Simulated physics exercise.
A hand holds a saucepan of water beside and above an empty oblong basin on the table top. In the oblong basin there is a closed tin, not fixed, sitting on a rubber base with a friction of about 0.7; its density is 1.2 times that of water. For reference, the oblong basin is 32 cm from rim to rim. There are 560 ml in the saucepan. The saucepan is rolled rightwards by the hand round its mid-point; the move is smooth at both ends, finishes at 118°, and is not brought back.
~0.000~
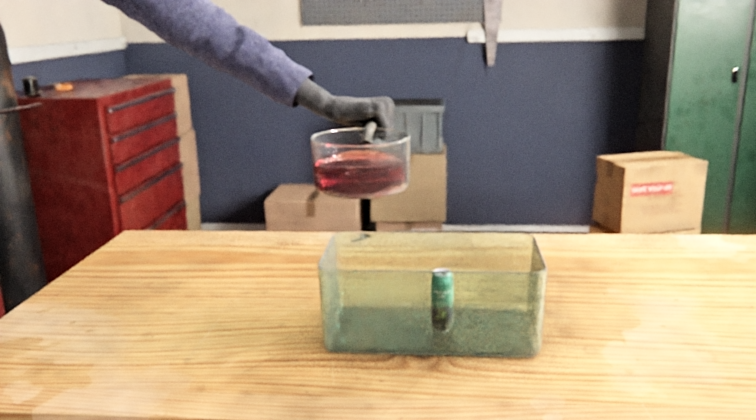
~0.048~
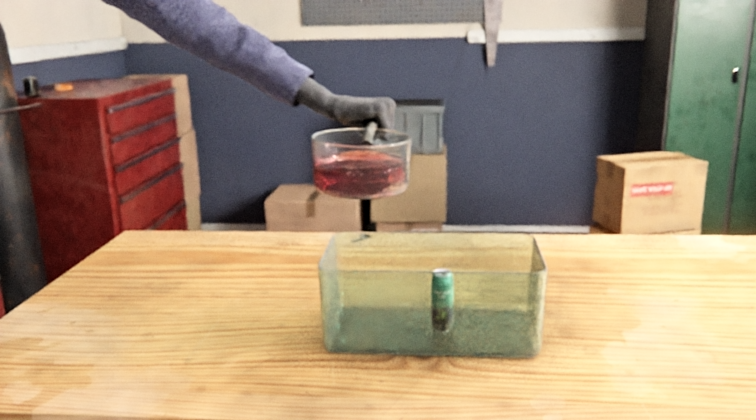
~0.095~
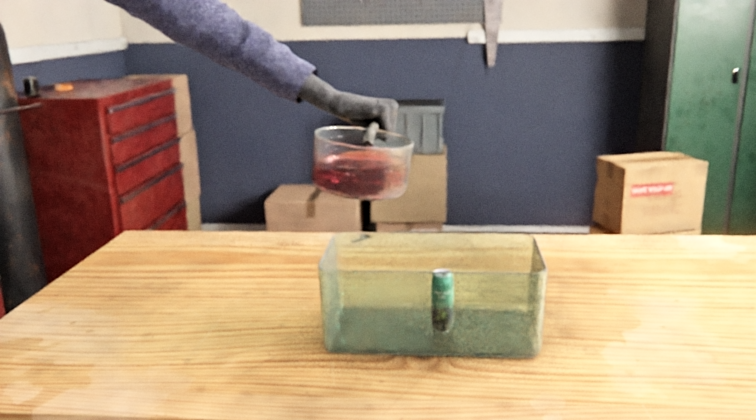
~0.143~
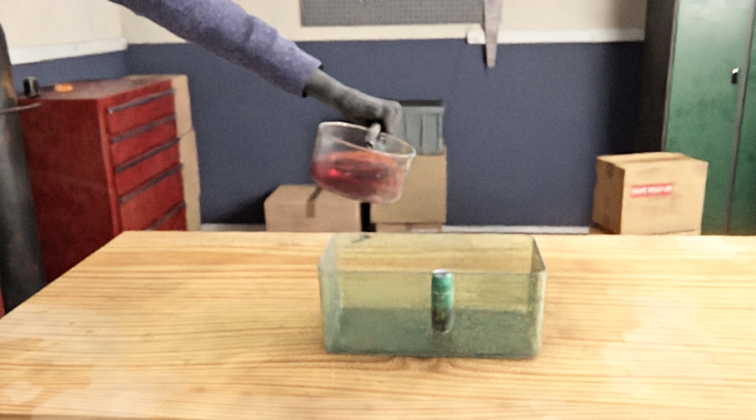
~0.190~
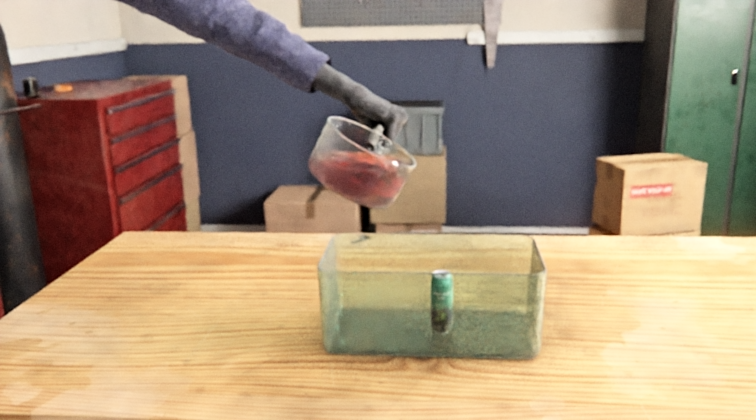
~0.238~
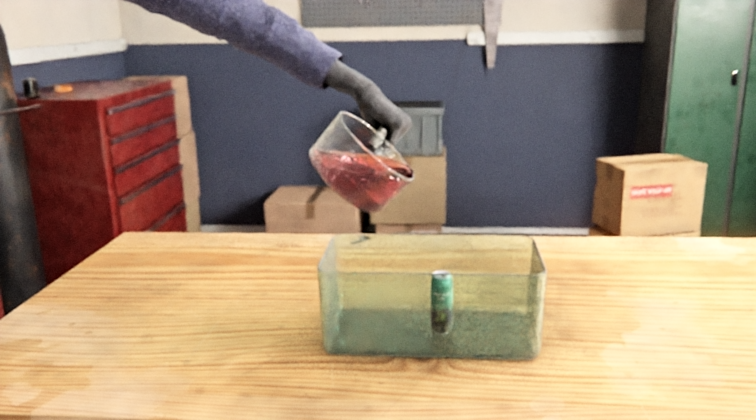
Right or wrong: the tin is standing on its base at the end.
Wrong, it is lying on its side.
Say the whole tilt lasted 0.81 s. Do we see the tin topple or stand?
The tin stays balanced.
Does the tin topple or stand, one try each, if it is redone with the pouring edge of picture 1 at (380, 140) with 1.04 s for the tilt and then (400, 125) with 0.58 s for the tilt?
First it stays on its base; then it tips over.
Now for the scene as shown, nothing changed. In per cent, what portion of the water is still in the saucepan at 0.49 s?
Some 18 % of it is still there.
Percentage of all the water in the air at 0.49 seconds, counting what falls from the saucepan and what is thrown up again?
Close to 40 in a hundred.
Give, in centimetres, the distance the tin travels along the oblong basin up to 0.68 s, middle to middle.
Near 2 cm.
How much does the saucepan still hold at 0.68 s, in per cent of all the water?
Around 2 in a hundred.
By 0.49 s the tilt is 111° and 17 per cent is still to pour; the tin stands where it began.
By 0.68 s the tilt is 118° and 2 per cent is still to pour; the tin leans 10°.
By 0.87 s the tilt is 118° and 0 per cent is still to pour; the tin leans 35°.
By 1.08 s the tilt is 118° and 0 per cent is still to pour; the tin lies on its side.
At rest the tin lies on its side.
